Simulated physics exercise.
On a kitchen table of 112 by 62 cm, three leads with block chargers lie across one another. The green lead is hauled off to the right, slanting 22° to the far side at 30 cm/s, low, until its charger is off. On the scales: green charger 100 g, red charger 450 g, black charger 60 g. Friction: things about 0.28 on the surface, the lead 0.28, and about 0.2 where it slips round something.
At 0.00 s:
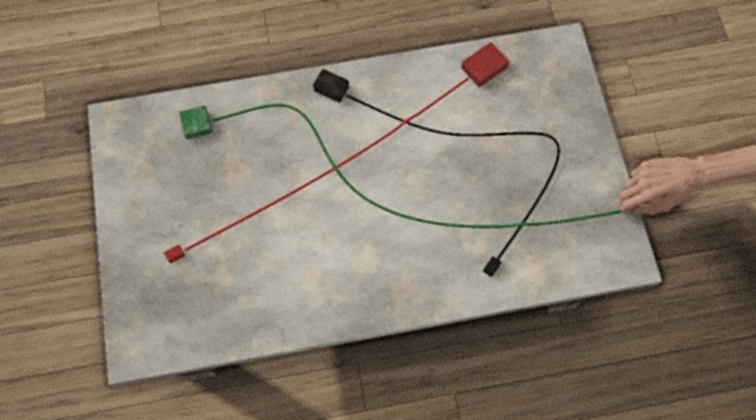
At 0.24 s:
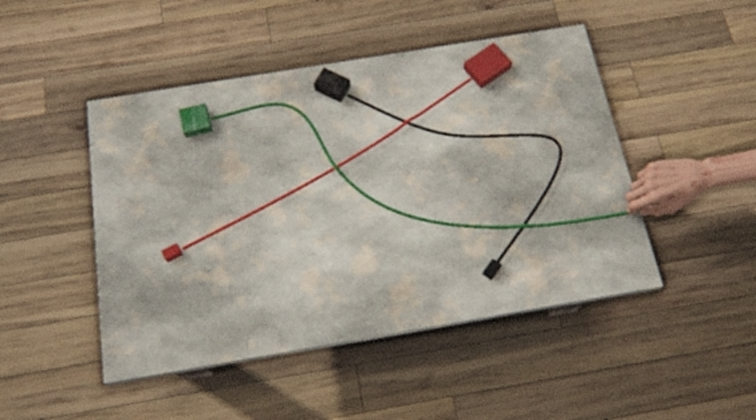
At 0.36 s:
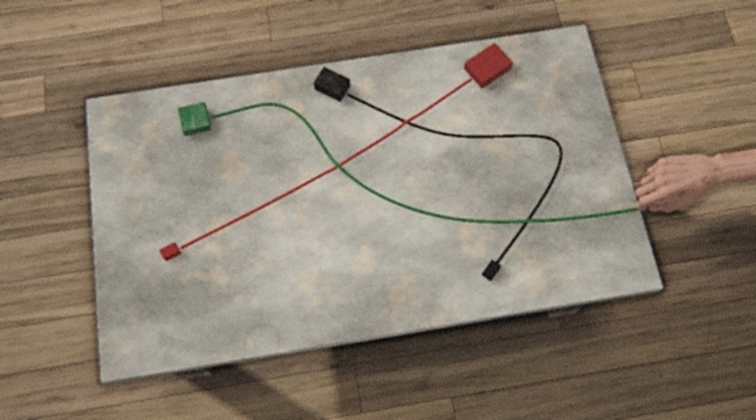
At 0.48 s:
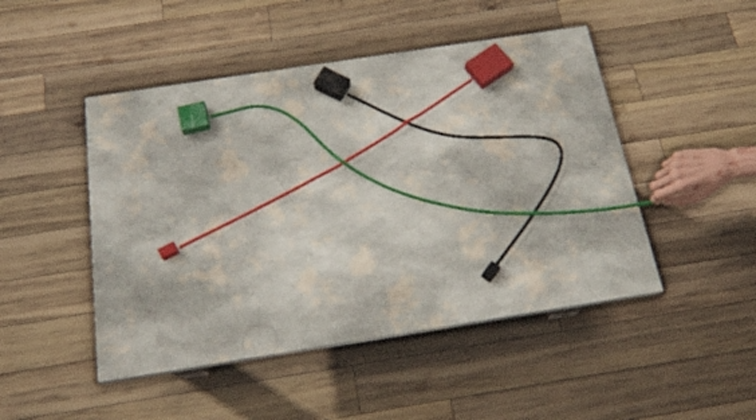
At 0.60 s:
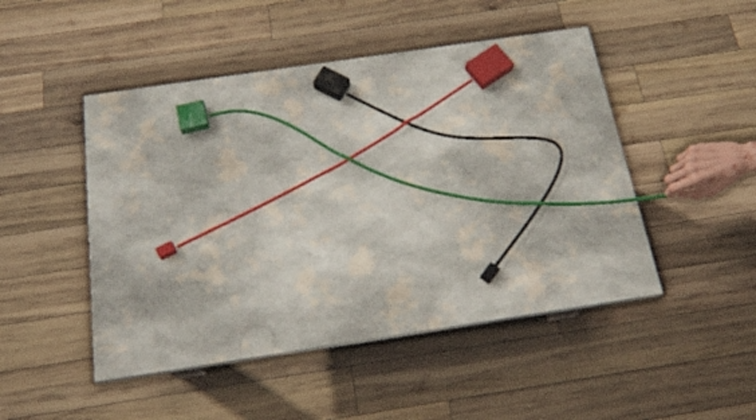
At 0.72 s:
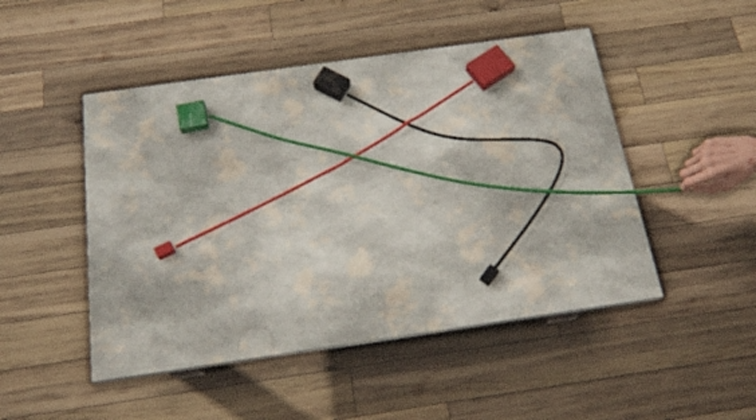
In this clip, three leads with block chargers lie crossed on a table, and a hand at the right edge pulls the green lead rightward, its curves gradually straightening while the red and black leads stay in place.
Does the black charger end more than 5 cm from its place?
Verdict: The black charger hardly stirs.
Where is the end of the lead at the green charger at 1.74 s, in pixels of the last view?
Around (324, 133).
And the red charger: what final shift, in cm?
About: Red charger 0 cm.
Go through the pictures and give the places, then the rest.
The first frame shows shows, black charger (331, 82); crossings (335, 167) green over red, (407, 121) red over black, (522, 225) green over black; green lead runs through (488, 227) (390, 211) (327, 155) (262, 107); grip (631, 210).
In the second frame, shows, green lead runs through (393, 210) (262, 106); grip (636, 211).
In the third frame, shows, green lead runs through (402, 205) (261, 105); grip (646, 207).
In the fourth frame, shows, green lead runs through (415, 198) (261, 106); grip (660, 201).
In the fifth frame, shows, green lead runs through (429, 190) (261, 114); grip (675, 194).
The sixth frame shows shows, black charger (332, 80); green lead runs through (543, 191) (442, 178) (352, 156) (258, 132); grip (690, 189).
At 1.7 s, the green lead's tail end at (324, 133); green charger 25 cm off its start.
At 2.8 s, the green lead's tail end at (459, 120); green charger 53 cm off its start, red plug 3 cm off its start.
At 3.8 s, the green lead's tail end at (597, 88); green charger 84 cm off its start at (585, 85), red plug 3 cm off its start at (179, 241).
At 4.8 s, the green lead has left the top; green charger over the edge, red plug 3 cm off its start.
At 5.3 s, the green lead has left the top; black charger 0 cm off its start at (332, 80), green charger over the edge, red plug 3 cm off its start at (179, 241).
